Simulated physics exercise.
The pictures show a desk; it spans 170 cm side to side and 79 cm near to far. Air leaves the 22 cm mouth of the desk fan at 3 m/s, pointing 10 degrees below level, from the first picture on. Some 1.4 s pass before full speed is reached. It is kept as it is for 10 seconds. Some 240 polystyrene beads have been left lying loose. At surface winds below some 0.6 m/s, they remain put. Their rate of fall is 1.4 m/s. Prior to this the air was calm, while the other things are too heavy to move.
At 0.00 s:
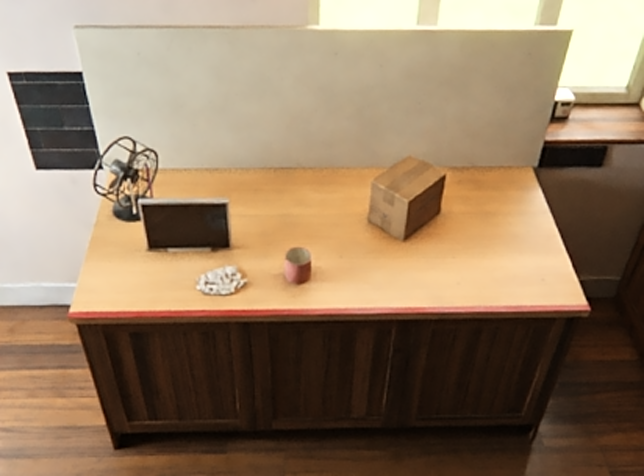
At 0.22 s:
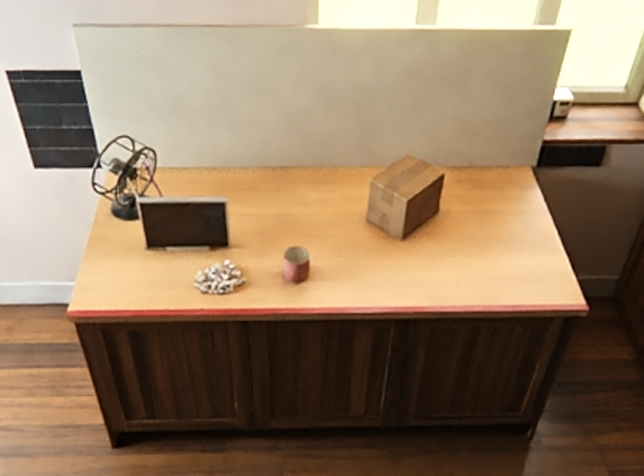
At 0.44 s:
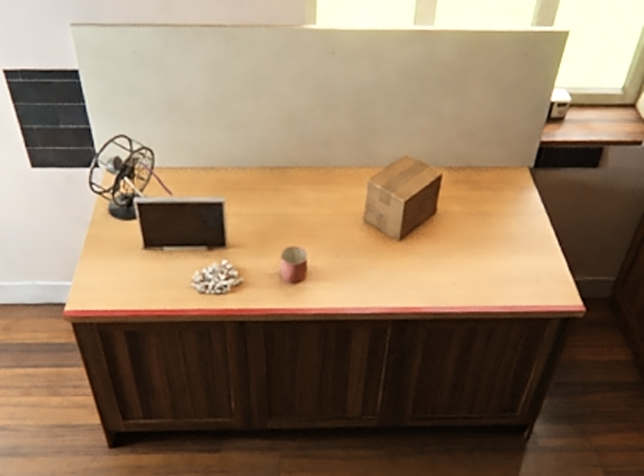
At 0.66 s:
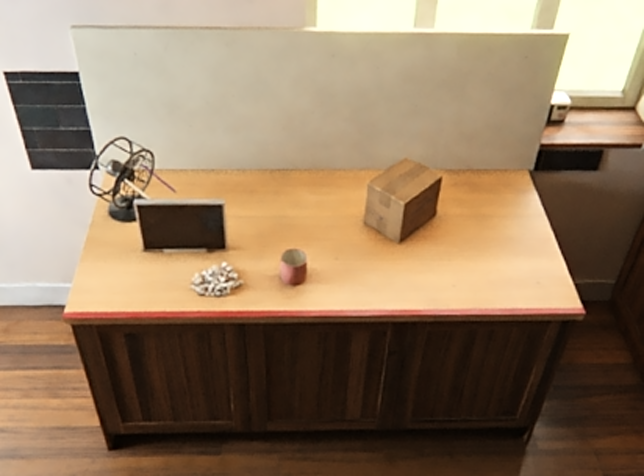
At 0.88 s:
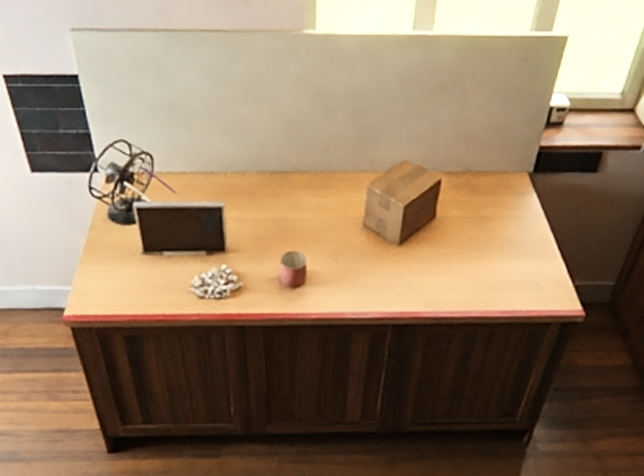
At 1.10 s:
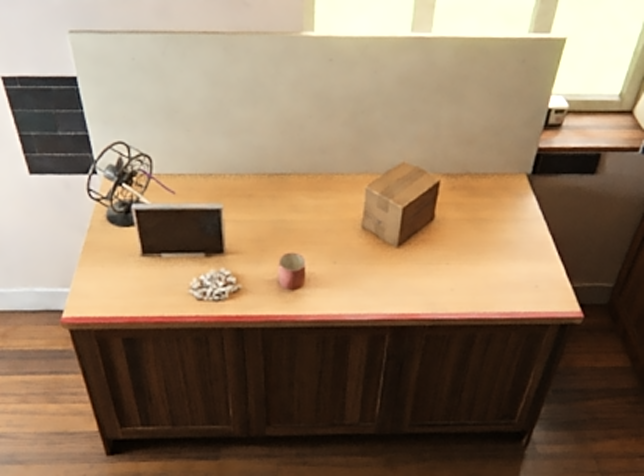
A fan, laptop, mug, cardboard box and small white pile sit still on a desk.
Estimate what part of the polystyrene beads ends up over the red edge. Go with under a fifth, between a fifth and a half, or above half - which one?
The share does not reach one fifth.
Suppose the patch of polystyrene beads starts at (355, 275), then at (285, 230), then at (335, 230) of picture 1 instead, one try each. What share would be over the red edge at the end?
Results, one try each: 20 %, 30 %, 50 %.
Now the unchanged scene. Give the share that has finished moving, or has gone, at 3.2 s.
My guess would be around 30 %.
After 2.0 s, 0 % are over the red edge; the middle of those still in play is near (213, 286); 29 % have settled or left.
After 3.2 s, 0 % are over the red edge; the middle of those still in play is near (215, 286); 30 % have settled or left.
After 5.5 s, 0 % are over the red edge; the middle of those still in play is near (215, 287); 40 % have settled or left.
After 10.0 s, at the end, 3 % are over the red edge; the middle of those still in play is near (215, 287).
